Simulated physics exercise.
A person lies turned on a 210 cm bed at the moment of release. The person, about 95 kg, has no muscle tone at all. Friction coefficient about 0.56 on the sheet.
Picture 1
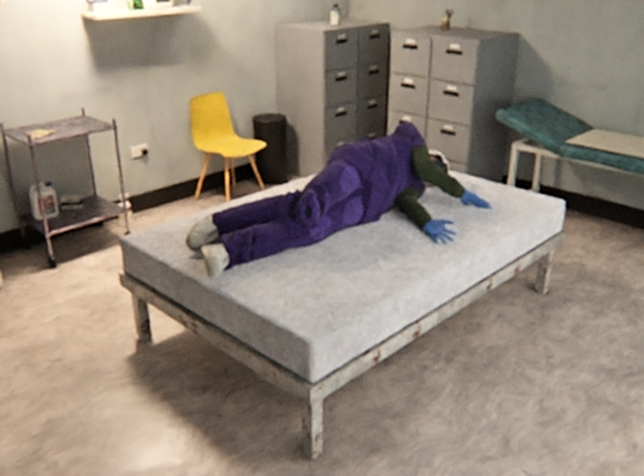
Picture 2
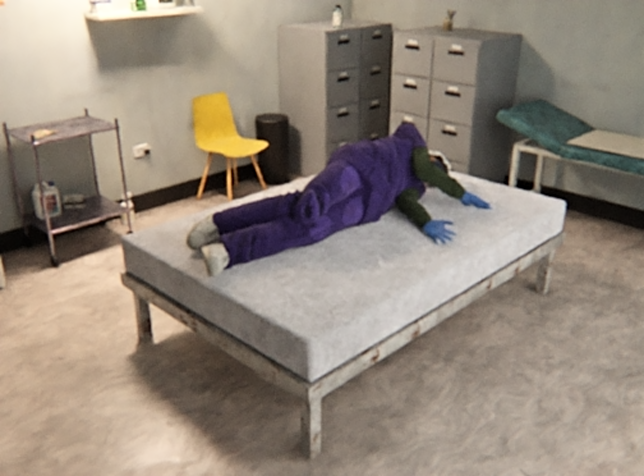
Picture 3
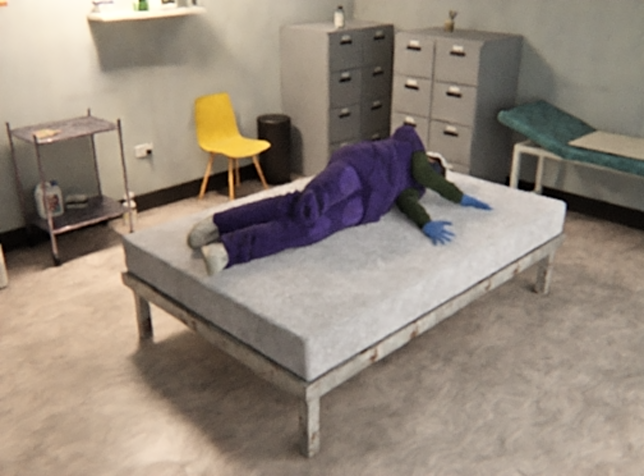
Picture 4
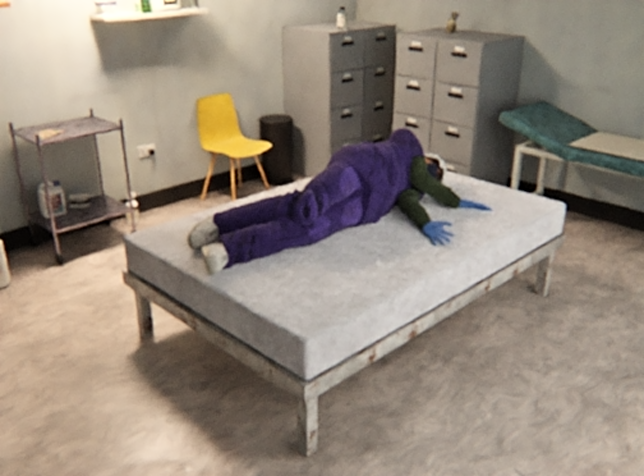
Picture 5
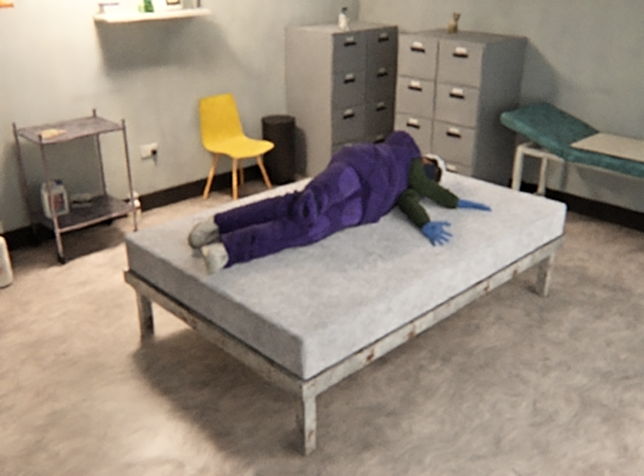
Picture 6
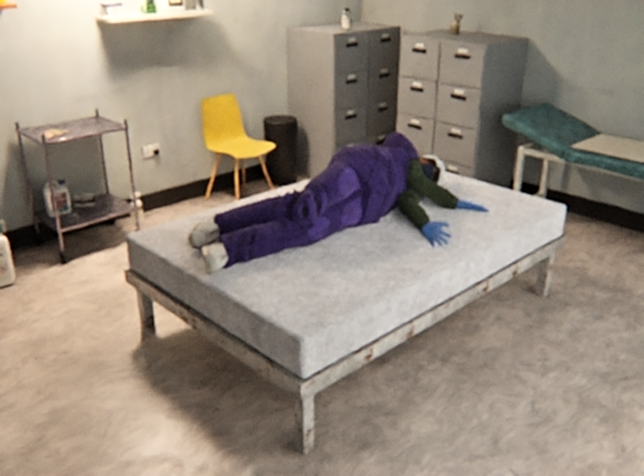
A person in purple clothes and blue gloves lay turned on their side on a grey bed, barely moving, while the view drifted slightly around the room with its yellow chair and filing cabinets.
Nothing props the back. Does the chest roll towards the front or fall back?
Here the chest drops backwards.
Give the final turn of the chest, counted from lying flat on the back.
About 20°.
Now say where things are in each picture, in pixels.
Chest (405, 161); 80° from supine, in the first picture.
Chest (405, 162); 80° from supine, in the second picture.
Chest (404, 163); 75° from supine, in the third picture.
Chest (403, 165); 75° from supine, in the fourth picture.
Chest (401, 167); 70° from supine, in the fifth picture.
Chest (400, 169); 70° from supine, in the sixth picture.
Then, 0.21 s after the last picture the chest is turned 65° from lying flat on the back, near (395, 169) in the last picture's view.
Then, 0.61 s after the last picture the chest is turned 60° from lying flat on the back, near (392, 170) in the last picture's view.
Then, 1.21 s after the last picture the chest is turned 45° from lying flat on the back, near (387, 171) in the last picture's view.
At rest, chest sinks back.
